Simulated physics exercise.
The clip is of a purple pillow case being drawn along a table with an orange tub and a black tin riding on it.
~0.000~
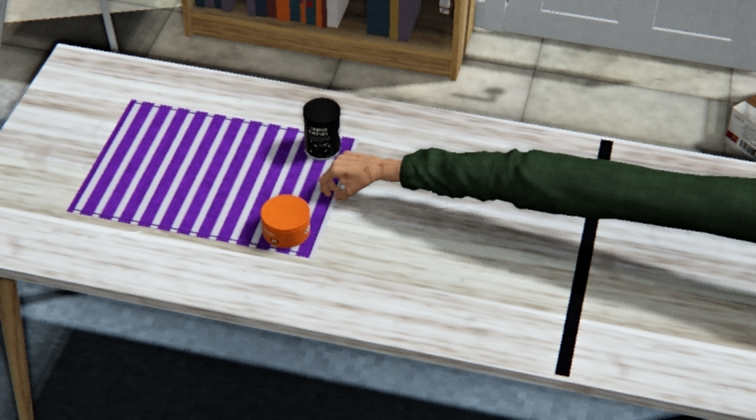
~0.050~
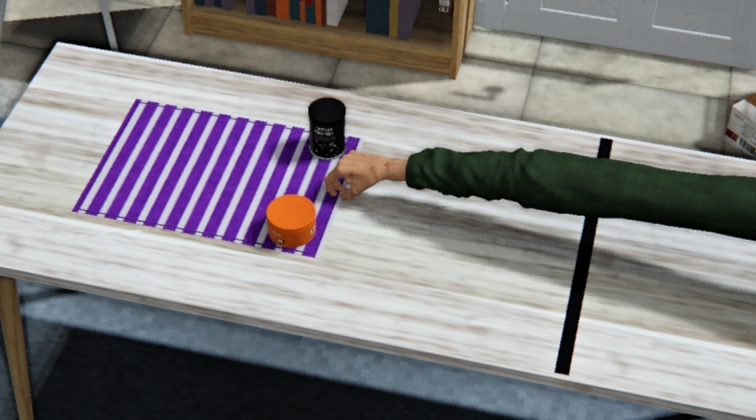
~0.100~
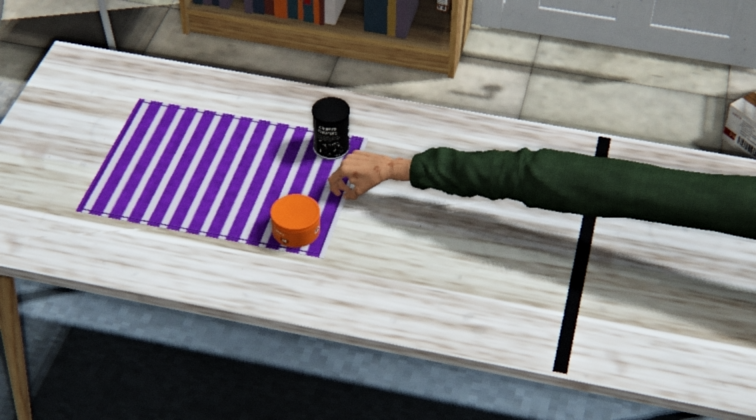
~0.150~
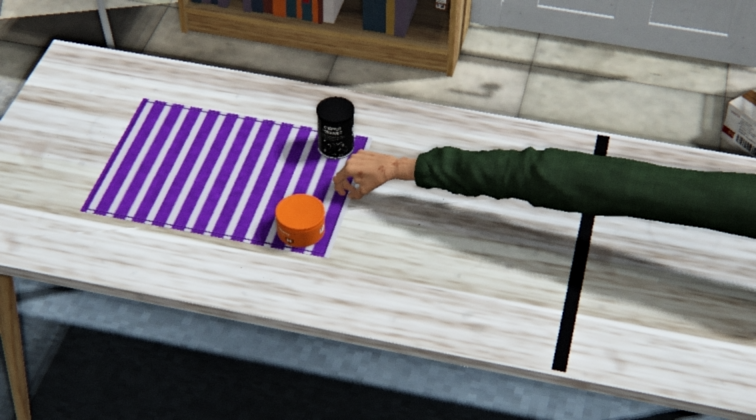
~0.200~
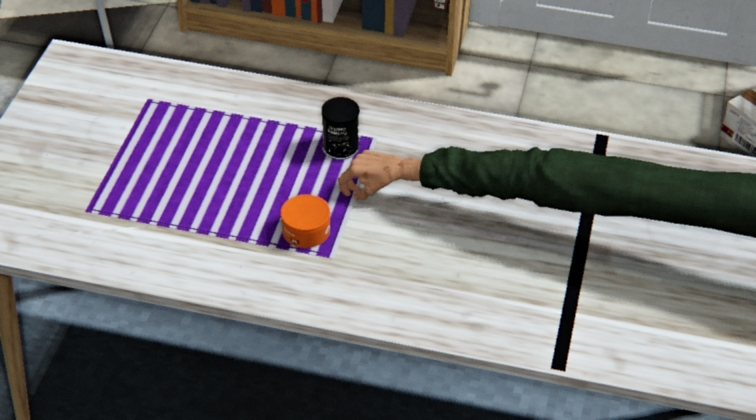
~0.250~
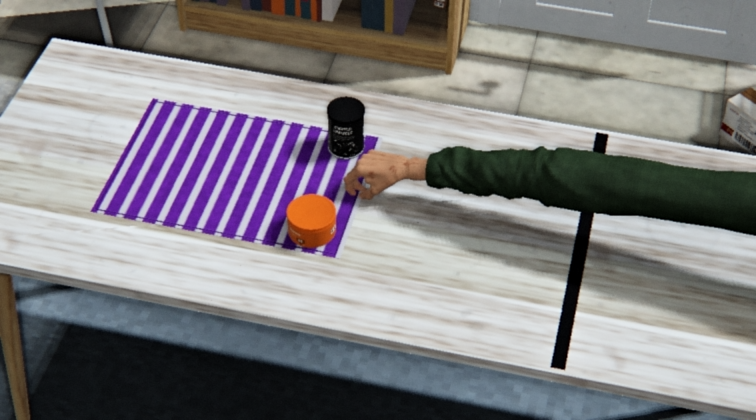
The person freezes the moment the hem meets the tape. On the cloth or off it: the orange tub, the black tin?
The orange tub stays on the cloth. The black tin remains aboard.
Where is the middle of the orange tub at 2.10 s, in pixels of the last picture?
Near (538, 263).
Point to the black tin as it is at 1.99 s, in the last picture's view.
Near (552, 164).
By 1.99 s, hem at the tape; orange tub on the cloth near (528, 261); black tin on the cloth near (552, 164).
By 2.10 s, hem at the tape; orange tub on the cloth near (538, 263); black tin on the cloth near (561, 165).
When it is over, hem at the tape; orange tub on the cloth near (538, 263); black tin on the cloth near (561, 165). The orange tub remains aboard and the black tin keeps its seat.
